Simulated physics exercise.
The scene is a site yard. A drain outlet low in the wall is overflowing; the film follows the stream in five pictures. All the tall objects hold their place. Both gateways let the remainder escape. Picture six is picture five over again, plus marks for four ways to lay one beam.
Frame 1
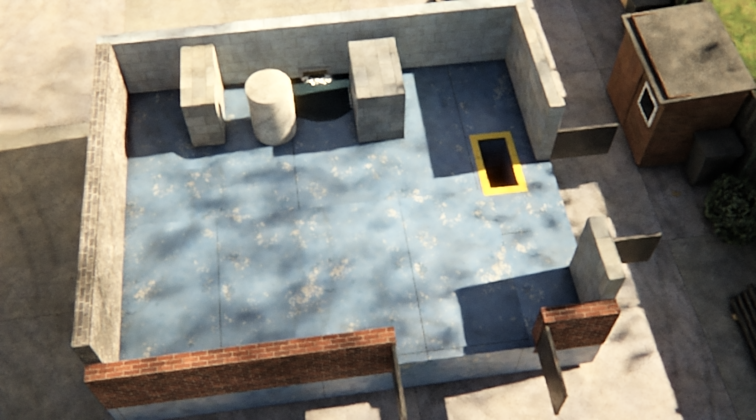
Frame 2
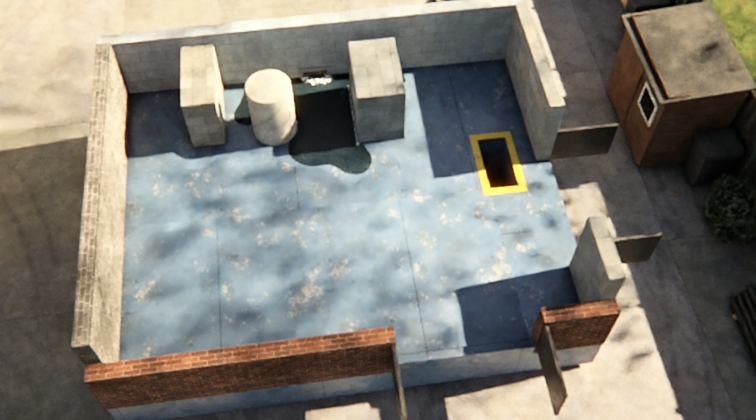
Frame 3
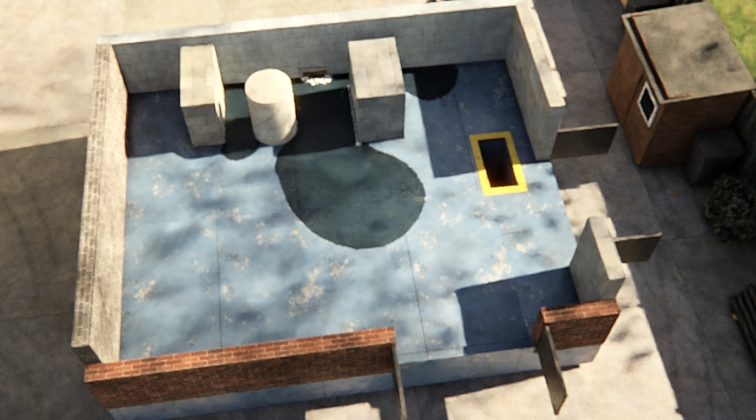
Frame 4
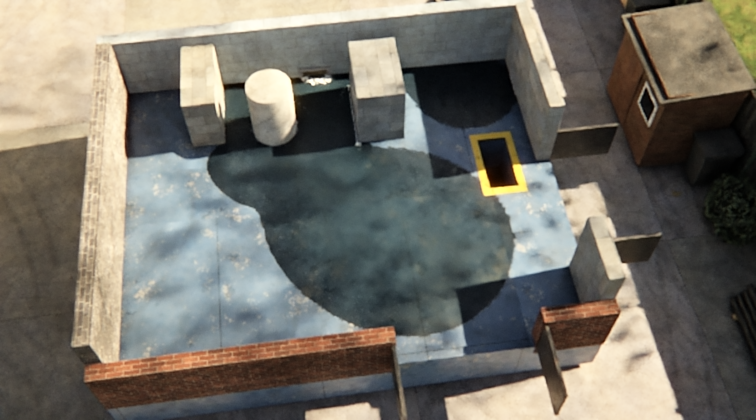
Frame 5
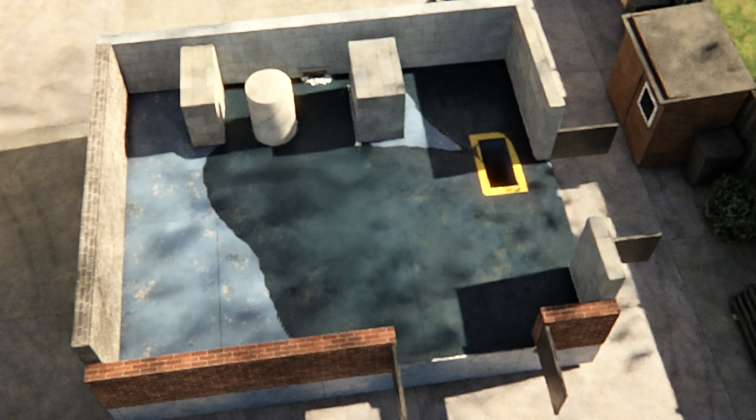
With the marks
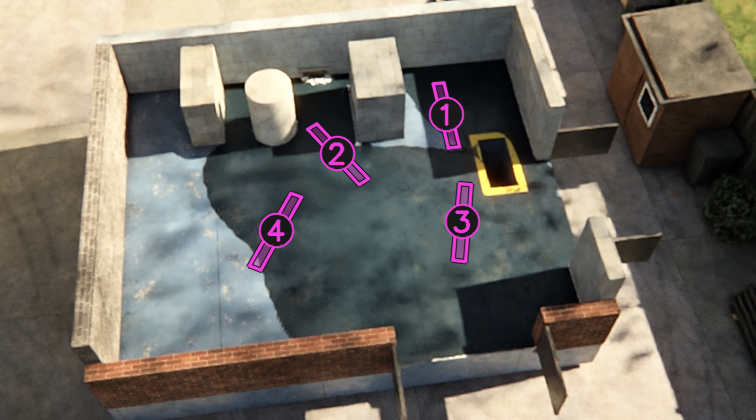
Dark liquid spreading from the back wall across the blue floor of a roofless walled yard, reaching a yellow-edged drain pit.
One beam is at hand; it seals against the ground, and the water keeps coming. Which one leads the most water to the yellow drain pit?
I would pick position 2.
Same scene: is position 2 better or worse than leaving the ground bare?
Better.
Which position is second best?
3.
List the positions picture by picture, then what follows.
In the first frame, outfall at (315, 73); yellow drain pit at (498, 163); open gate at (552, 211); open gate at (463, 341); front seen at (318, 117), 3 % of the ground wet; yellow drain pit still dry.
In the second frame, front seen at (362, 161), 9 % of the ground wet; yellow drain pit still dry.
In the third frame, front seen at (360, 243), 21 % of the ground wet; yellow drain pit still dry.
In the fourth frame, front seen at (492, 289), 46 % of the ground wet; yellow drain pit still dry.
In the fifth frame, front seen at (550, 285), 64 % of the ground wet; yellow drain pit taking water.
On the marked copy, 1 from (453, 147) to (438, 83); 2 from (312, 126) to (363, 181); 3 from (459, 260) to (465, 184); 4 from (255, 267) to (296, 195).
With 1, about 9 % of the stream goes into the yellow drain pit, about 91 % out by the gates.
With 2, about 31 % of the stream goes into the yellow drain pit, about 69 % out by the gates.
With 3, about 16 % of the stream goes into the yellow drain pit, about 84 % out by the gates.
With 4, about 11 % of the stream goes into the yellow drain pit, about 89 % out by the gates.
